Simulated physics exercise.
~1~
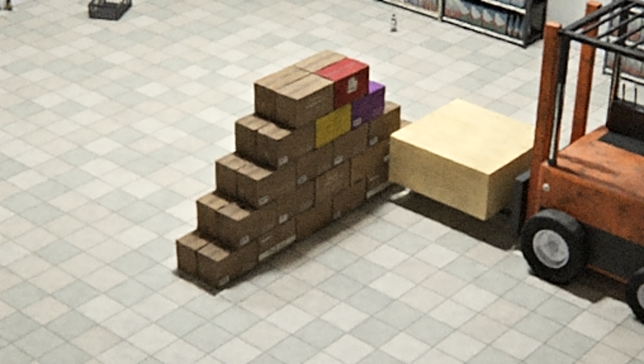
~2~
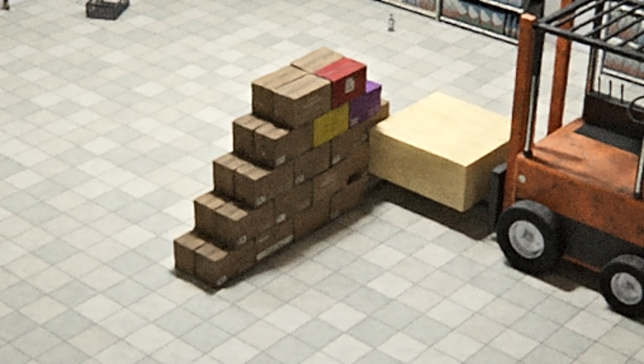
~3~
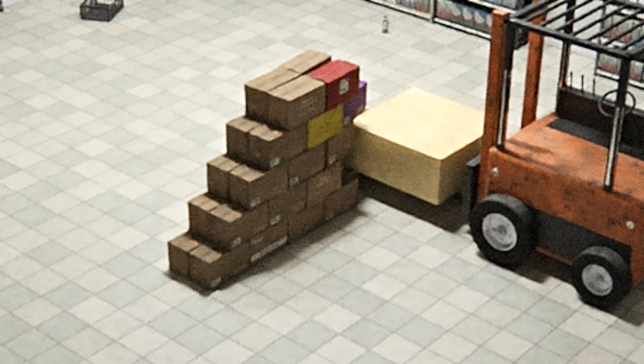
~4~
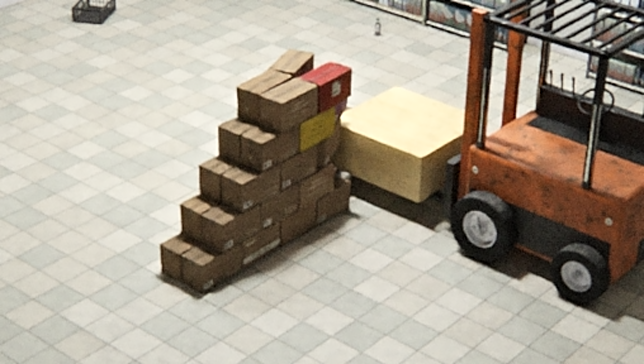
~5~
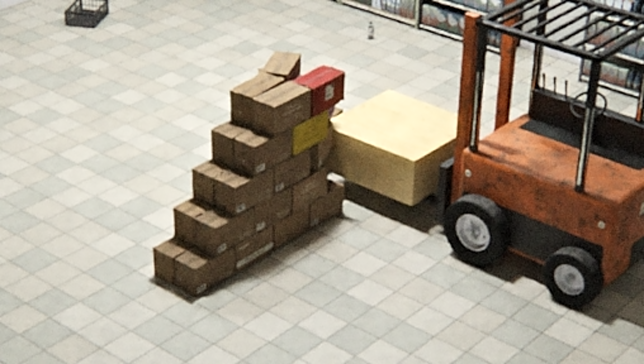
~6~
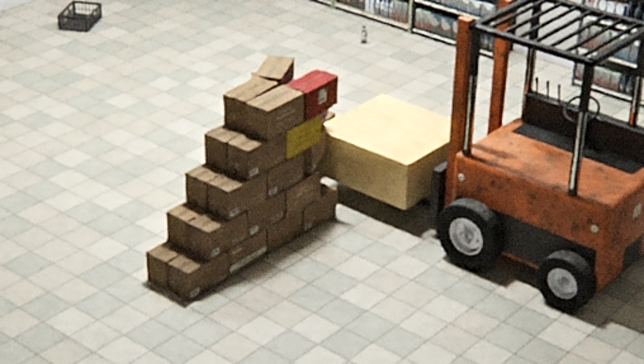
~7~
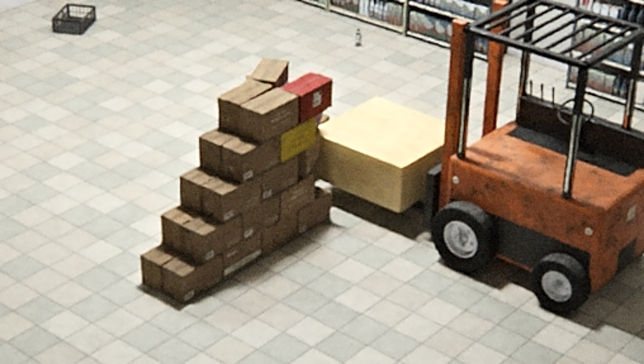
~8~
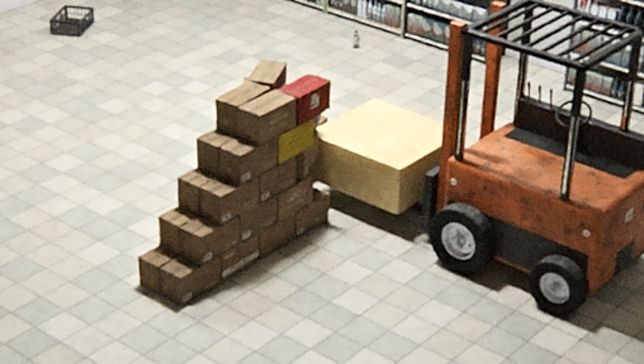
The clip opens on a stepped wall of brown cartons standing on a pale tiled floor, with red, yellow and purple ones near its upper right end and an orange forklift at the right. The forklift moves left, its large cream-coloured load meeting the wall near the purple carton. As the load presses in, the purple carton is pushed back out of sight behind the red and yellow ones, and a brown carton at the top rear shifts and tilts. The forklift then seems to halt, the view still drifting slightly. At the end the wall stands, red and yellow cartons in place, with nothing fallen to the floor.
